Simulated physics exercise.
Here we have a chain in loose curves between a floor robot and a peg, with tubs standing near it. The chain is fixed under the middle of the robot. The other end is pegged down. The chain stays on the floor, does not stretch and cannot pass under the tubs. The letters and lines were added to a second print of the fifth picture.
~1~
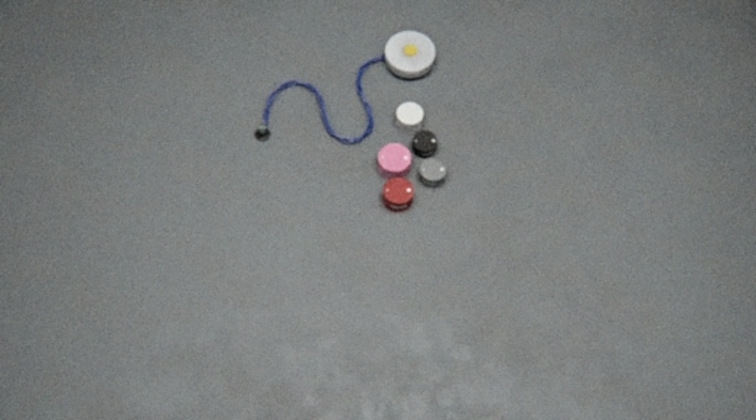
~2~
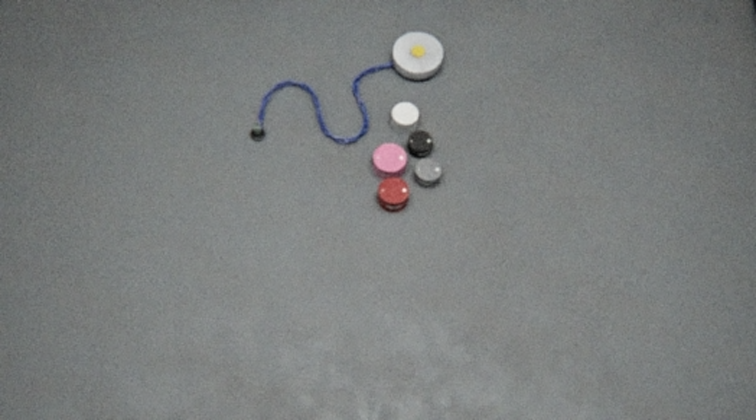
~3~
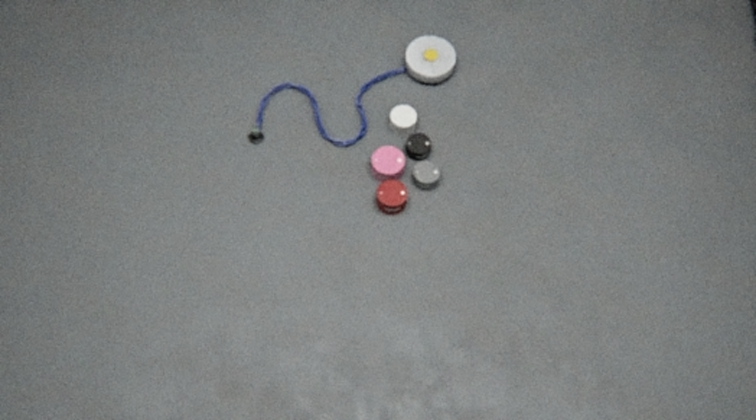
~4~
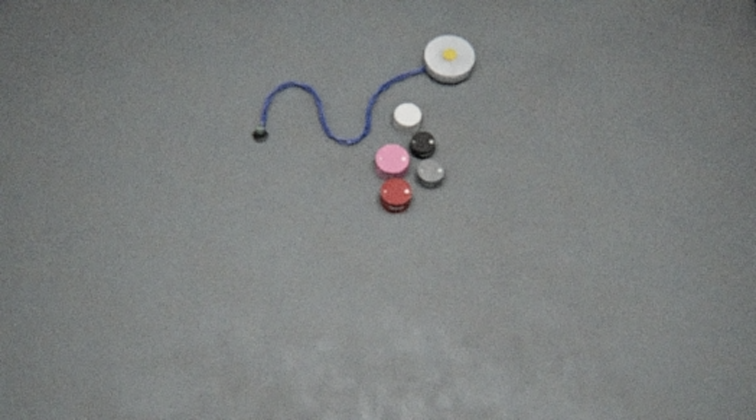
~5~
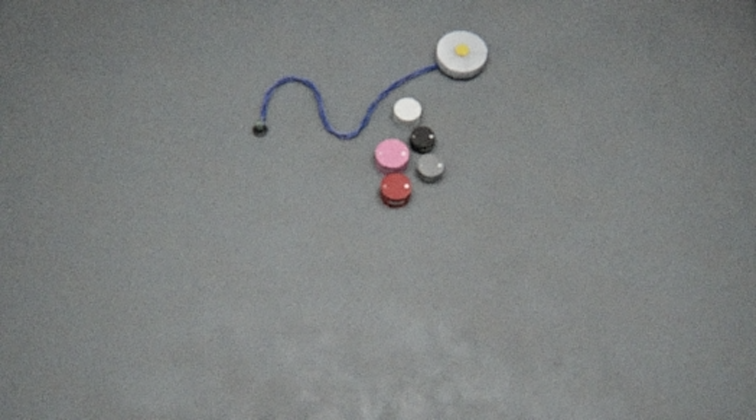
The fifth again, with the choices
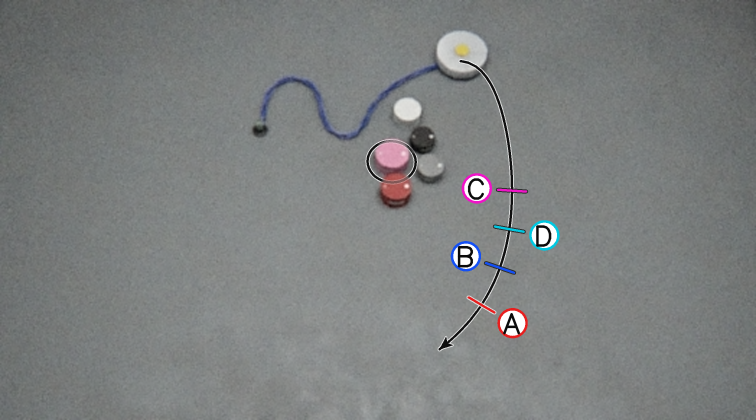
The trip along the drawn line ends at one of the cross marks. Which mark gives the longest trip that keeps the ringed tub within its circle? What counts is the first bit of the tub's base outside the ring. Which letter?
As far as tick B.
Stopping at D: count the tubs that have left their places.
The count is none.
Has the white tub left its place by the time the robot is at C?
No.
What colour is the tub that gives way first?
The white tub.
On the marked copy, A at (481, 305); B at (500, 268); C at (512, 191); D at (509, 229); the ring at (392, 162); the route from (460, 61) via (512, 198) to (440, 349).
Following B. Soon after the start, robot (505, 116); pink tub (392, 158).
Later, robot (513, 194); pink tub (392, 158).
In the end, robot (501, 264); white tub (398, 133); pink tub (392, 158); the pink tub is still in its ring.
As for the rest, A drags the ringed tub to (379, 173); C is safe but short; D is safe but short.
